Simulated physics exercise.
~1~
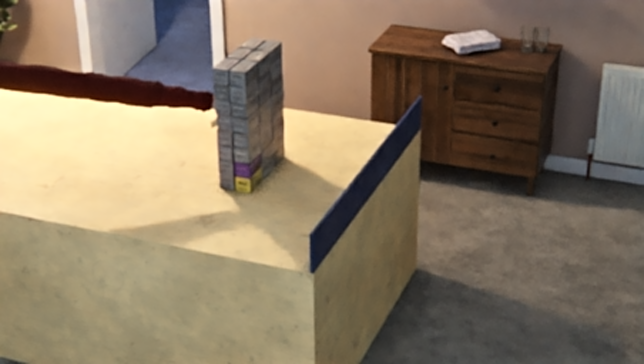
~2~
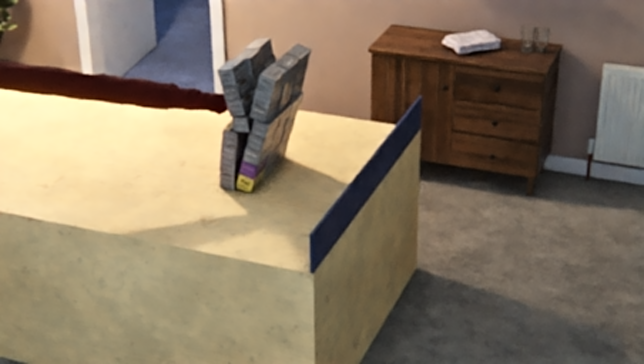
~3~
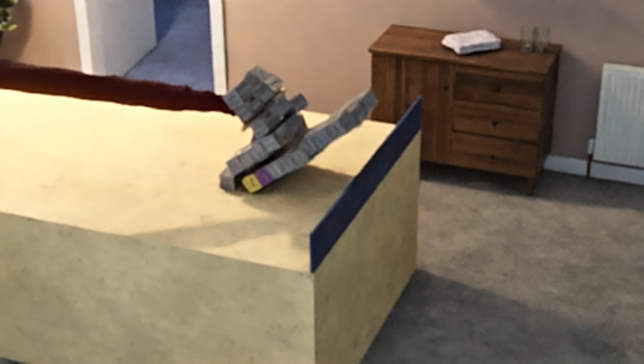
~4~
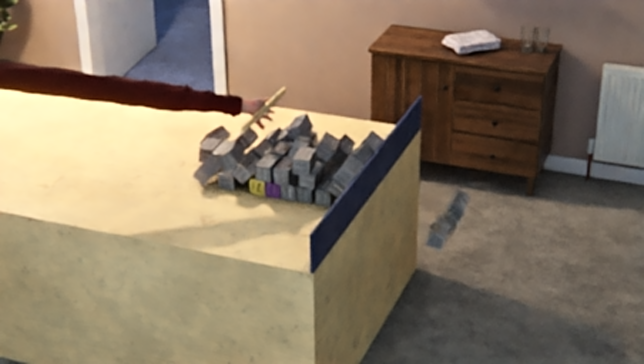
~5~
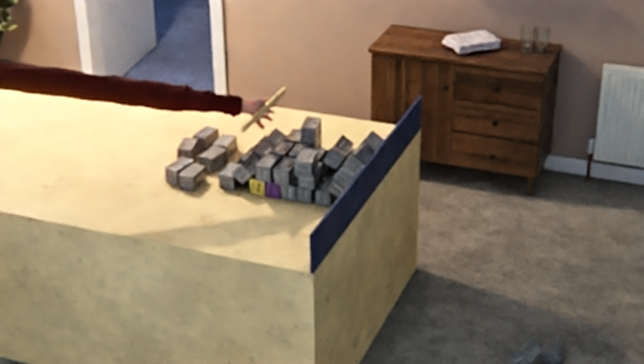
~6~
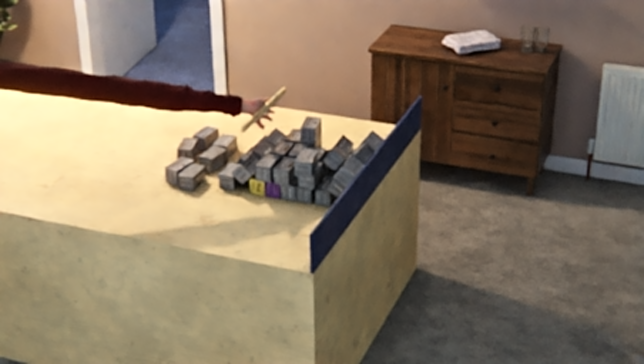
At first, a tall stack of grey packets, with a purple and a yellow label near its base, stands on a pale low cupboard while an arm in a dark red sleeve reaches in from the left behind it. The stack splits and leans right as the hand pushes a batten against it. It topples toward the low blue board, its upper packets breaking apart. The packets collapse into a heap against the board, and a few drop to the carpet beyond. Several others tumble left and settle beside the heap. Finally, most packets lie still on top, the hand still holding the batten behind them.
